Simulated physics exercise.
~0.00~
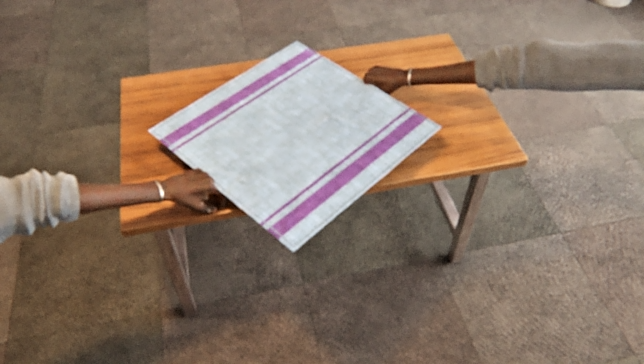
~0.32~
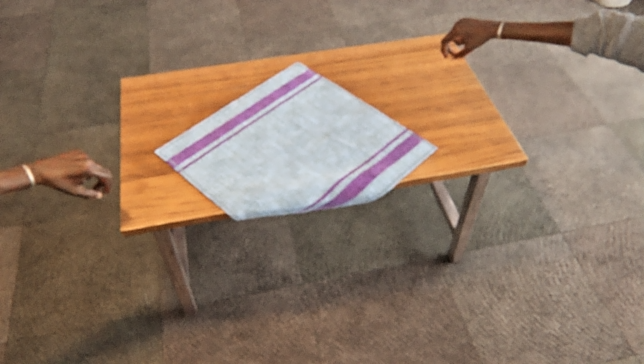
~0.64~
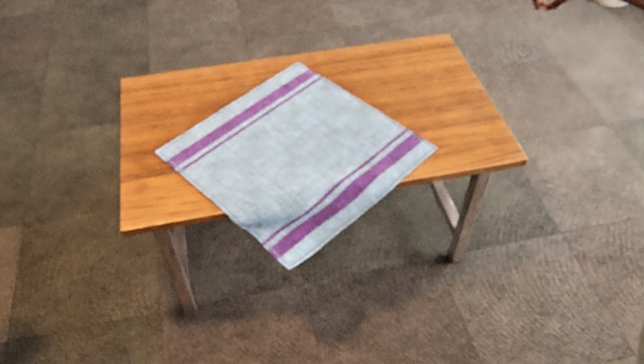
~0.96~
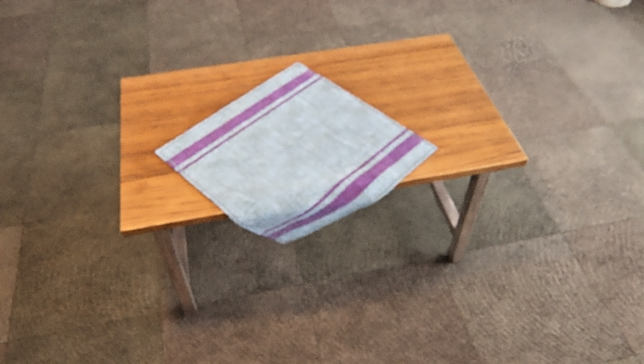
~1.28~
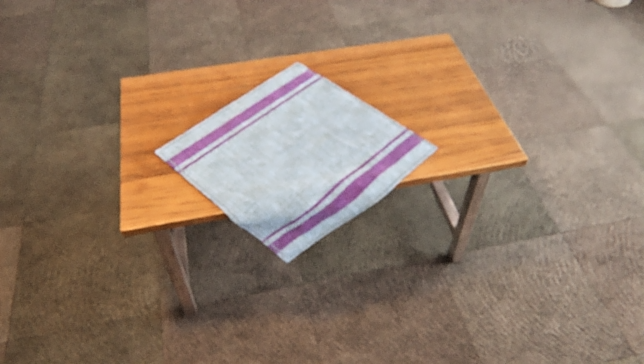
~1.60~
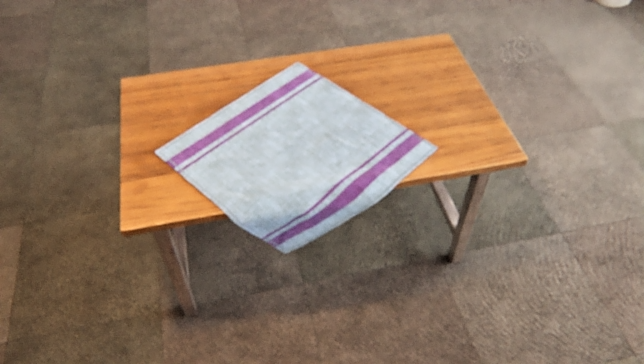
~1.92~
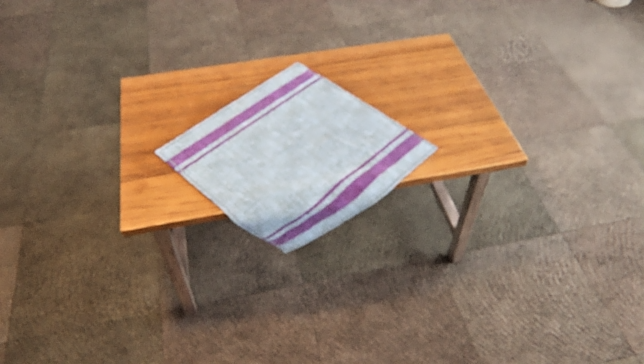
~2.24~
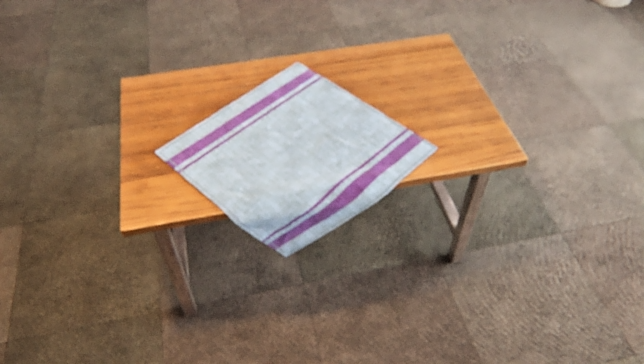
The footage shows two hands releasing a pale hand towel with purple stripes over a wooden desk and withdrawing to either side. The towel settles flat across the top, its front corner swinging slightly over the near edge before hanging there, with most of the cloth still on the desk.
